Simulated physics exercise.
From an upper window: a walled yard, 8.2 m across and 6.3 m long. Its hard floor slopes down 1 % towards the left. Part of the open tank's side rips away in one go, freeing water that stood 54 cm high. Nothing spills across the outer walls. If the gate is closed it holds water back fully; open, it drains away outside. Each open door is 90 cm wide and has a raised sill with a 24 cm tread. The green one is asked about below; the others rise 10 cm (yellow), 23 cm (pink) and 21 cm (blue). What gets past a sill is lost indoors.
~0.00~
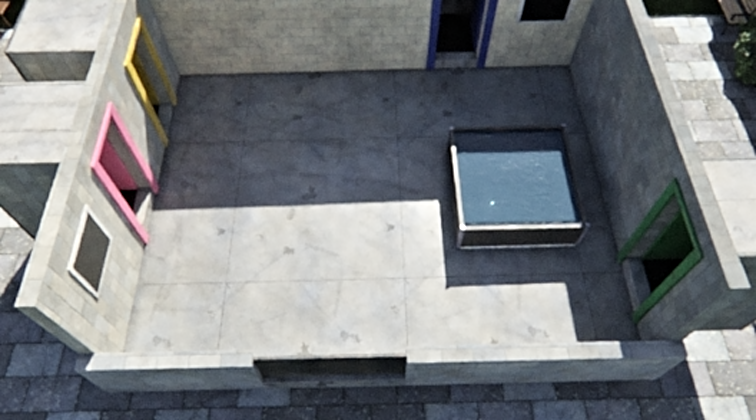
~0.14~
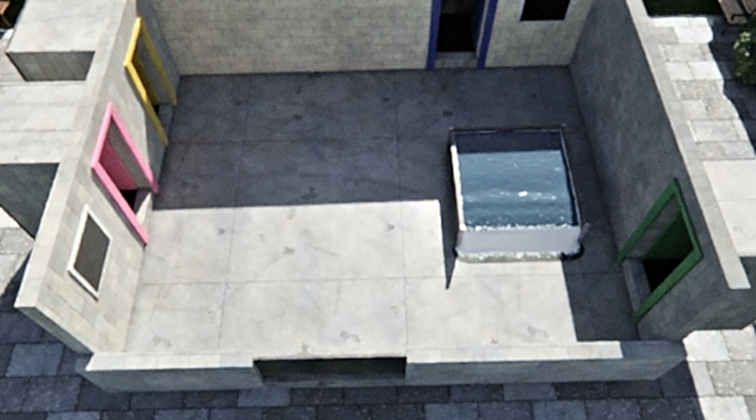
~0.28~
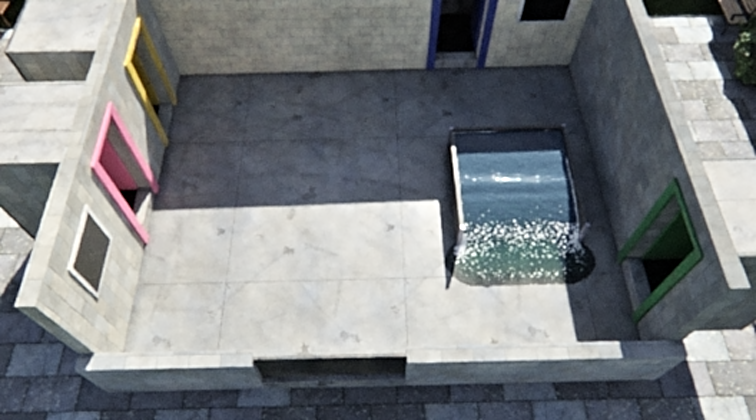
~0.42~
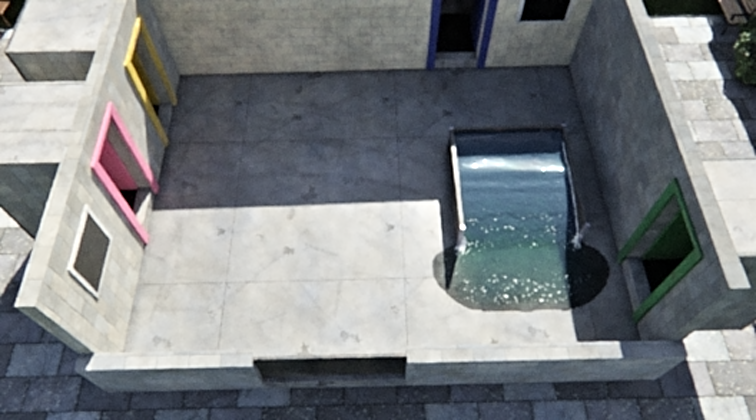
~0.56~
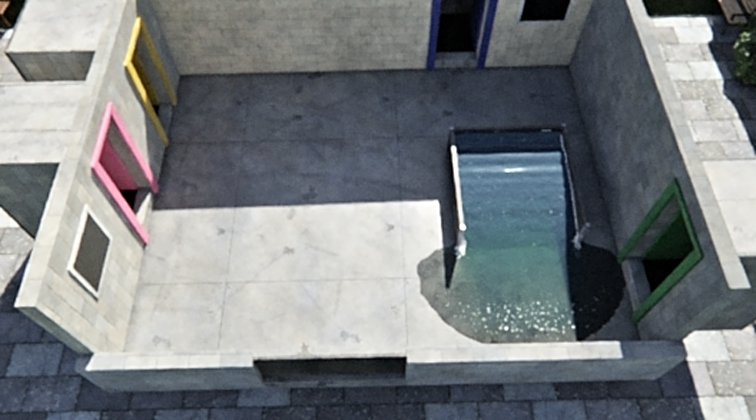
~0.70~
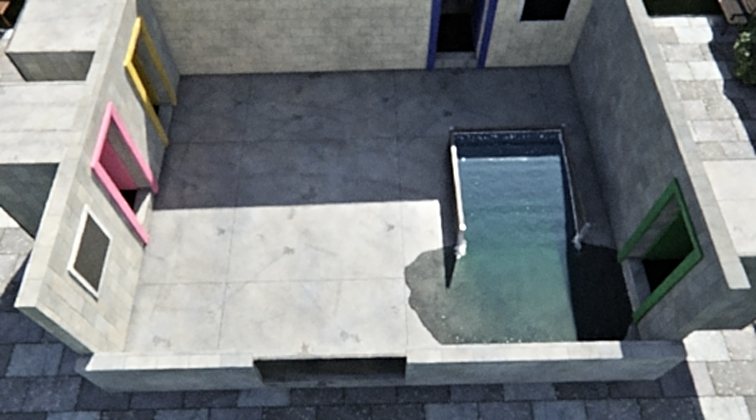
Water bursts from the tank's near side and spreads across the yard to the green door.
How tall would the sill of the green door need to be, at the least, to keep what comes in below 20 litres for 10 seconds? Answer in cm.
Close to 16 cm is just enough.
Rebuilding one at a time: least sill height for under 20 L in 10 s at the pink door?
About 7.0 cm at pink.
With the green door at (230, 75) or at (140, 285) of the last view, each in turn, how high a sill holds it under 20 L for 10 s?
Roughly 7.0 and 11.5 cm.
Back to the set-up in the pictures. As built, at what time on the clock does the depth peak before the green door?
At about 2.6 s.
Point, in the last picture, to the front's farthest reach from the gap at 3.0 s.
At about (143, 370).
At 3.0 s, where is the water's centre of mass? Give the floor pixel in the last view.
Around (494, 284).
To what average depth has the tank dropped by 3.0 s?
About 13 cm.
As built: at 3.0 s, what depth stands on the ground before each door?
Depths in cm: Yellow 0, pink 0, blue 0, green 20.
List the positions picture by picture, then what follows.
In the first frame, still water, 54 cm deep, in the open tank at (515, 177); the green door at (651, 261) is dry.
In the second frame, water pours out at (519, 239) and has run 0.3 m, to (463, 258); about 7 cm deep outside, 54 cm at the back.
In the third frame, the gap is at (519, 239), the front 0.7 m out at (469, 280); the back of the open tank holds 54 cm.
In the fourth frame, the gap is at (519, 240), the front 1.2 m out at (487, 307); the back of the open tank holds 54 cm.
In the fifth frame, water pours out at (519, 240) and has run 1.7 m, to (487, 339); about 6 cm deep outside, 52 cm at the back.
In the sixth frame, water pours out at (519, 240) and has run 2.1 m, to a hidden place; about 6 cm deep outside, 46 cm at the back; water is at the green door at (651, 261).
After 1.4 s water covers 15 % of the floor, deepest (36 cm) near (513, 360); 9 cm at the green door, 0 litres in over its 26 cm sill.
After 3.0 s water covers 30 % of the floor, deepest (28 cm) near (629, 357); 20 cm at the green door, 0 litres in over its 26 cm sill.
After 10.0 s water covers 85 % of the floor, deepest (12 cm) near (178, 87); 3 cm at the green door, 0 litres in over its 26 cm sill.
At the green door as built, the water arrived by 0.7 s and peaked near 22 cm at 2.6 s.
Run again over the same 10 s with other heights there, 29 litres in over 14.5 cm, 7 litres over 19.5 cm. The limit of 20 litres is kept from about 16 cm up.
